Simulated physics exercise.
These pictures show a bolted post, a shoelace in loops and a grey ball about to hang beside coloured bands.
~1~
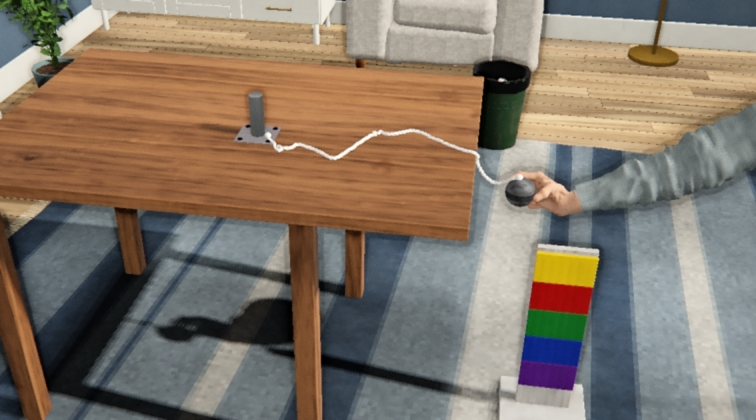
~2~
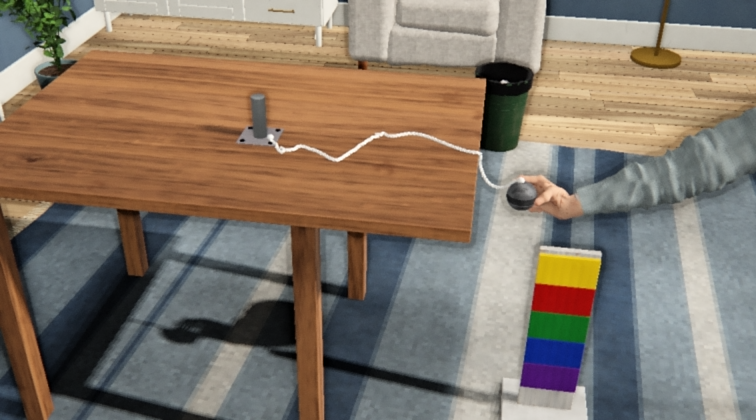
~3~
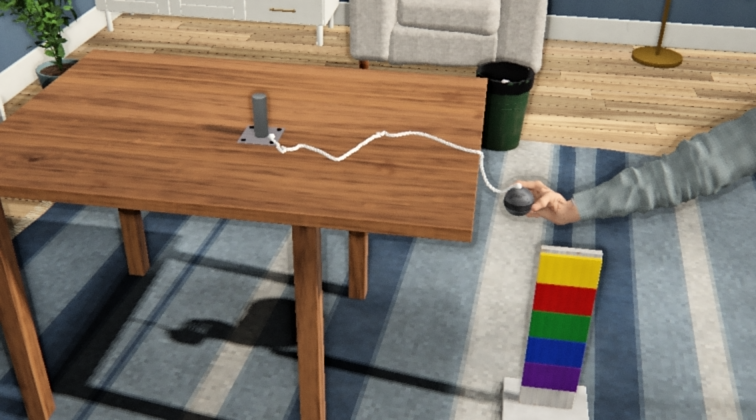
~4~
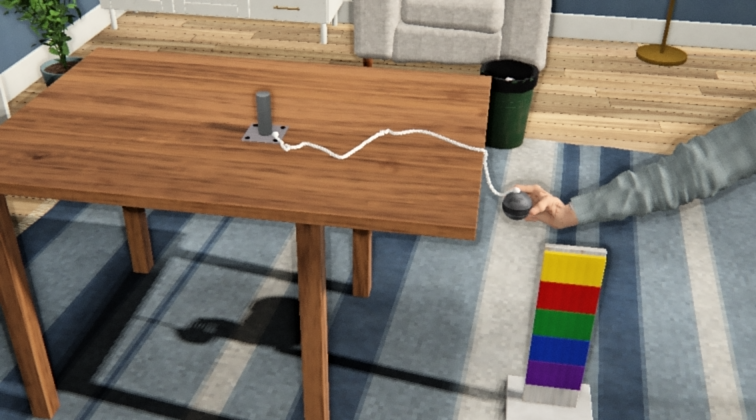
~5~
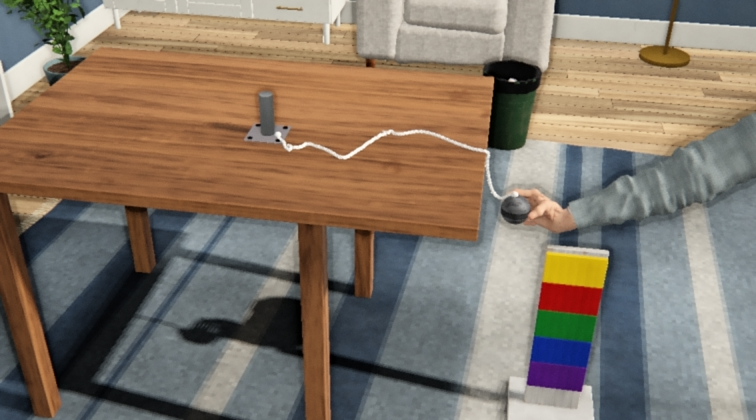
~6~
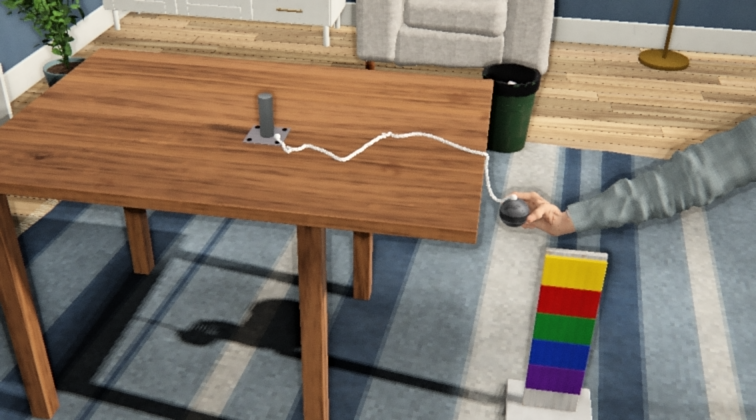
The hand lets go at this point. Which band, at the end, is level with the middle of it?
The middle is level with green.
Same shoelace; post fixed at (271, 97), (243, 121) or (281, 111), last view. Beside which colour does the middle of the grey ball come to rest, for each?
Taking each post in turn, it's red, then red, then green.
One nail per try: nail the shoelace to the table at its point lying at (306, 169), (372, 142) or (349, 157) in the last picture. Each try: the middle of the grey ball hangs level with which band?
For the first place it's red, for the second yellow, and for the third red.
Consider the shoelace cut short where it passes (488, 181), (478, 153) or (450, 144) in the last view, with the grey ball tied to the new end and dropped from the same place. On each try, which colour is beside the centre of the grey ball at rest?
Red; yellow; higher than all five.
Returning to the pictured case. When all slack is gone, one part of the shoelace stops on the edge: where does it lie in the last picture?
(393, 135), approximately.
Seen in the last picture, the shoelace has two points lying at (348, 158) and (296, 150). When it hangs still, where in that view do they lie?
First: (399, 151). Second: (334, 143).
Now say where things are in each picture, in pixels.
Grey ball (520, 192); yellow (565, 271); red (561, 299); green (556, 326); blue (552, 352); purple (547, 377), in the first frame.
Grey ball (522, 196); shoelace through (282, 153) (325, 155) (366, 141) (417, 134) (473, 153), in the second frame.
Grey ball (519, 201), in the third frame.
Grey ball (517, 205); shoelace through (287, 150) (330, 152) (371, 139) (422, 132) (478, 150), in the fourth frame.
Grey ball (515, 209), in the fifth frame.
Grey ball (514, 212); shoelace through (288, 152) (331, 155) (373, 141) (423, 135) (479, 154), in the sixth frame.
Soon after, ball near (450, 312); level with green.
After that, ball near (482, 319); level with green.
In the end, ball near (470, 321); level with green. Its middle rests at the green band.
